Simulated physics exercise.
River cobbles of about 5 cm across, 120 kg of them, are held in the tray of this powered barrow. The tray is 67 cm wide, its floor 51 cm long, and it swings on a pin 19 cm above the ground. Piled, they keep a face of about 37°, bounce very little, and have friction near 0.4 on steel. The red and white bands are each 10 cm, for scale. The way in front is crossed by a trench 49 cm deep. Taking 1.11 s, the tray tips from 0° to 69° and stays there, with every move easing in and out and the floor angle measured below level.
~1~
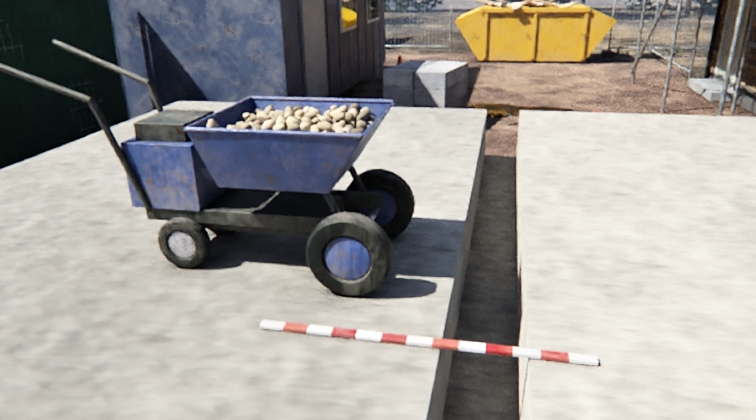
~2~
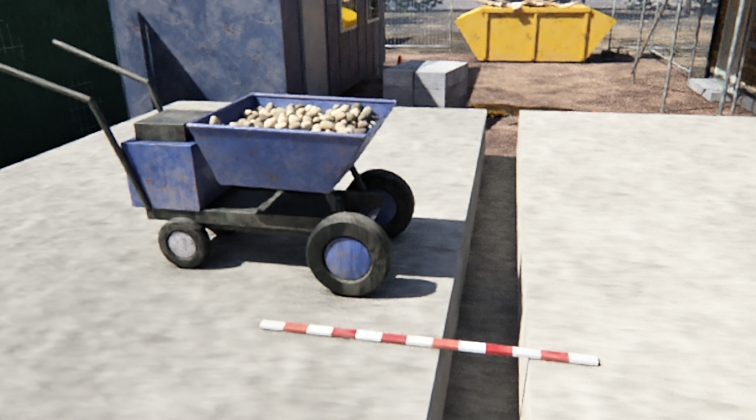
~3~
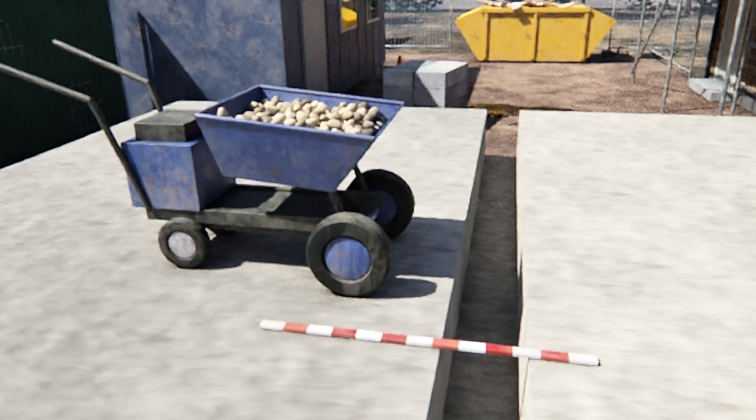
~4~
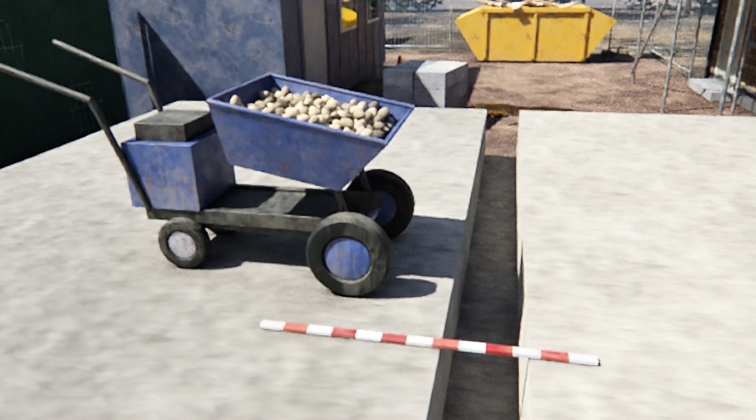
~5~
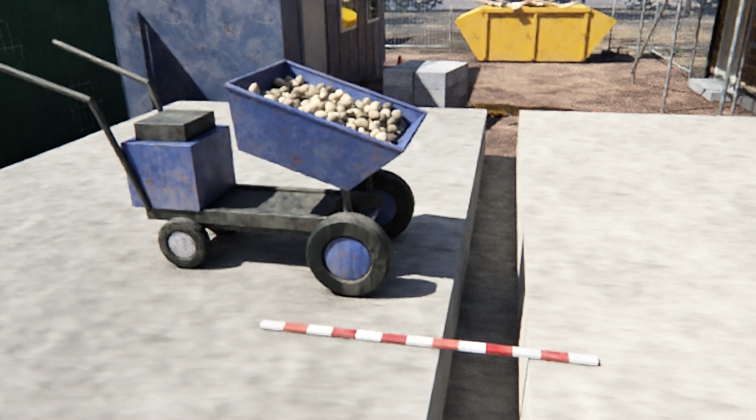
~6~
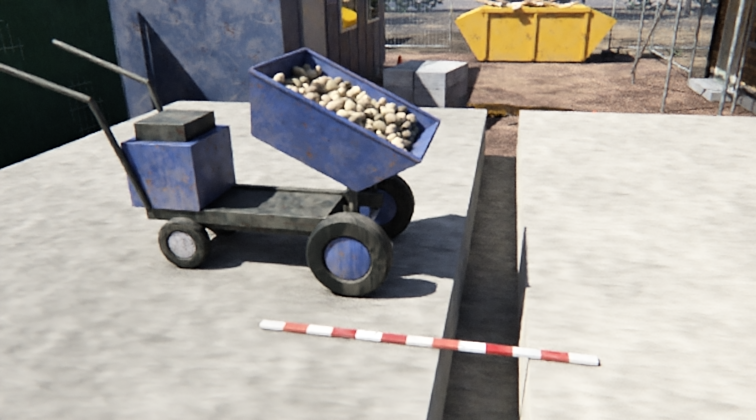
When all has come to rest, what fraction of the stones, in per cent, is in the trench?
At the end about 64 per cent of the stones are there.
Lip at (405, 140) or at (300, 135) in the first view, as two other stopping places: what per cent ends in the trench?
Roughly 30 per cent, then 85 per cent.
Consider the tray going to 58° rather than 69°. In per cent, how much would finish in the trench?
It comes out at about 40 percent.
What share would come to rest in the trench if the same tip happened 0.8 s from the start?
55 %.
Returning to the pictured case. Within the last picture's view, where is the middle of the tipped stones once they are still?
Somewhere near pixel (509, 341).
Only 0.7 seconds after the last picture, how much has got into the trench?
About 20%.
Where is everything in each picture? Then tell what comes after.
The tray is at 0°, its lip at (362, 136); the top of the load is at (318, 116), in the first picture.
Lip at (365, 137), floor tilted 1°, highest stones at (312, 115), in the second picture.
Lip at (374, 139), floor tilted 5°, highest stones at (281, 110), in the third picture.
Lip at (387, 143), floor tilted 11°, highest stones at (279, 98), in the fourth picture.
The tray is at 18°, its lip at (404, 151); the top of the load is at (290, 87), in the fifth picture.
The tray is at 27°, its lip at (421, 161); the top of the load is at (304, 75), in the sixth picture.
Then, 0.4 s after the last picture the floor is at 58°, 100 % in the tray; the foremost stones are at (471, 179).
Then, 0.7 s after the last picture the floor is at 69°, 66 % in the tray, 19 % in the trench, 15 % past the trench; the foremost stones are at (581, 290).
Then, 1.1 s after the last picture the floor is at 69°, 33 % in the tray, 31 % in the trench, 36 % past the trench; the foremost stones are at (679, 297).
Then, 3.0 s after the last picture the floor is at 69°, 0 % in the tray, 64 % in the trench, 36 % past the trench; the foremost stones are at (749, 273).
